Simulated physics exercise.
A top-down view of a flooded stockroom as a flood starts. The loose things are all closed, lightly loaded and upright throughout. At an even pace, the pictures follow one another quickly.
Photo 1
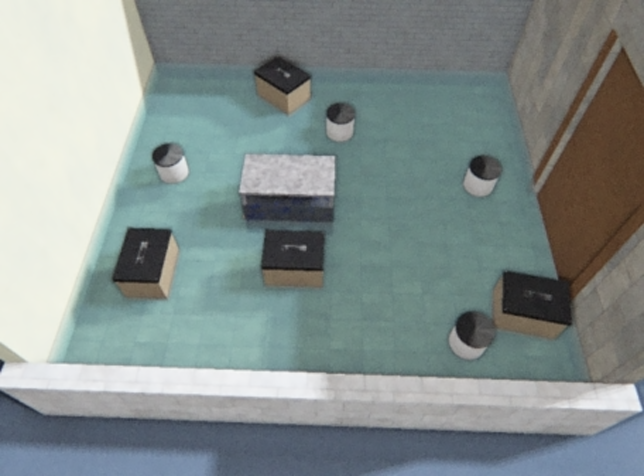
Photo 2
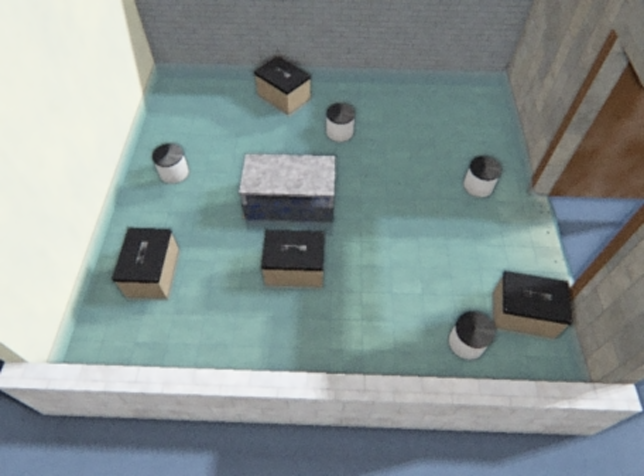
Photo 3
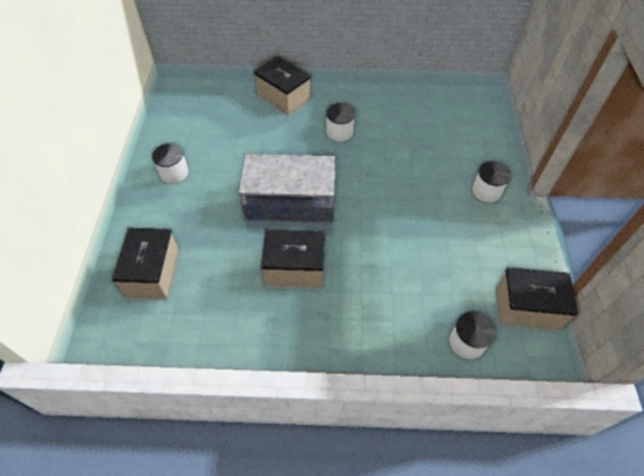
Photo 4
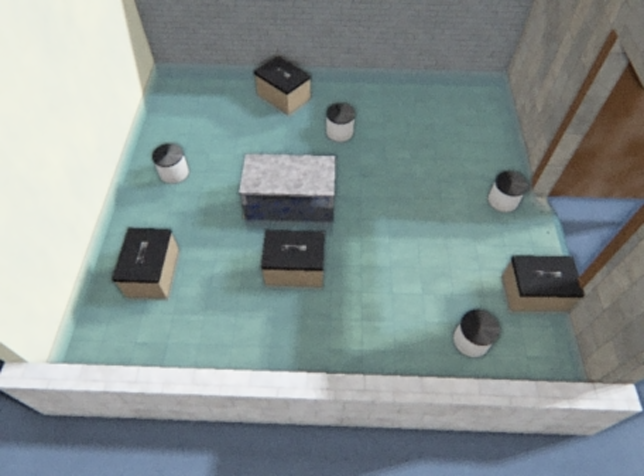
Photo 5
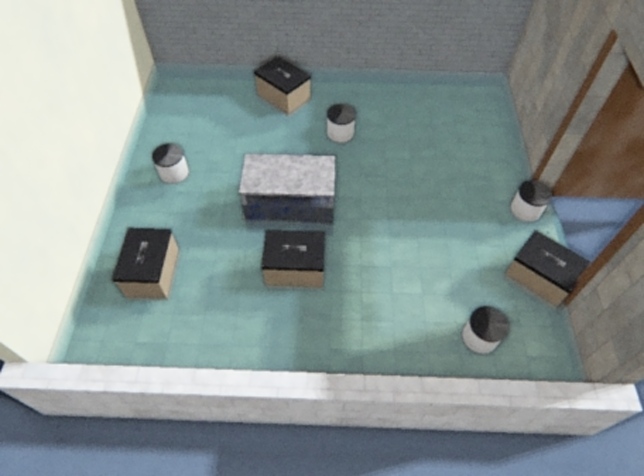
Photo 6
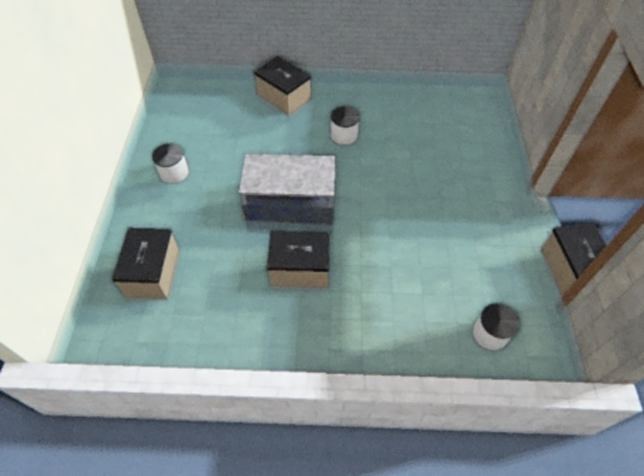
In a flooded stockroom, a door on the right opened, and a nearby white pail and a black-topped chest drifted into the doorway, while another pail slid slightly right and most other things barely moved.
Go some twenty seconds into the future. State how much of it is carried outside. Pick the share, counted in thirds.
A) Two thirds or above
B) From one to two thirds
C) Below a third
Option B: From one to two thirds.
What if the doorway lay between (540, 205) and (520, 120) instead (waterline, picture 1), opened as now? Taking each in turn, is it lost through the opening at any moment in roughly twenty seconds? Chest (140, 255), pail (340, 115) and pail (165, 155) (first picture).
Taking them in turn, the first is held back, the second is flushed away and the third is held back.
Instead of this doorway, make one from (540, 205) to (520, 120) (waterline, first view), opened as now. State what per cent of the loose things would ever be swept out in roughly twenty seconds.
Roughly 80 in a hundred.
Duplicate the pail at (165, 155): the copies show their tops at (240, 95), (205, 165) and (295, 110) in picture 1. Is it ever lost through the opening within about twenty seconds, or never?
The three, in sequence: Remains behind, remains behind and departs.
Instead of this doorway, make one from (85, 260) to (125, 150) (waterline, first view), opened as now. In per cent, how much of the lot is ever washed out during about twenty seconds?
About 60 percent.
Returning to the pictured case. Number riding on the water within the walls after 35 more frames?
It adds up to 3.
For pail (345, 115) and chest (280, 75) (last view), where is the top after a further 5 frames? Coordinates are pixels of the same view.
Close to (384, 129) and (311, 77).
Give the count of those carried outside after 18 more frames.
3.
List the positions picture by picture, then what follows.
In the first frame, a chest at (537, 296), afloat; a pail at (476, 329) floats; 0 of 8 have shifted.
In the second frame, a chest at (537, 296), afloat; a pail at (476, 329) floats; 0 of 8 have shifted.
In the third frame, a chest at (542, 290), afloat, close to its start; a pail at (476, 329) floats; 2 of 8 have shifted.
In the fourth frame, a chest at (548, 275) floats, close to its start; a pail at (480, 327), afloat, close to its start; 3 of 8 have shifted.
In the fifth frame, a chest at (553, 259), afloat, a stride from its start; a pail at (489, 323), afloat, close to its start; 3 of 8 have shifted.
In the sixth frame, a chest at (587, 249) floats, a stride from its start; a pail at (500, 320) floats, close to its start; 4 of 8 have shifted.
A moment on, 2 of 8 are out; 6 afloat.
Next, 3 of 8 are out; 5 afloat.
Later, 5 of 8 are out; 3 afloat.
In the end, 5 of 8 are out; 3 afloat.
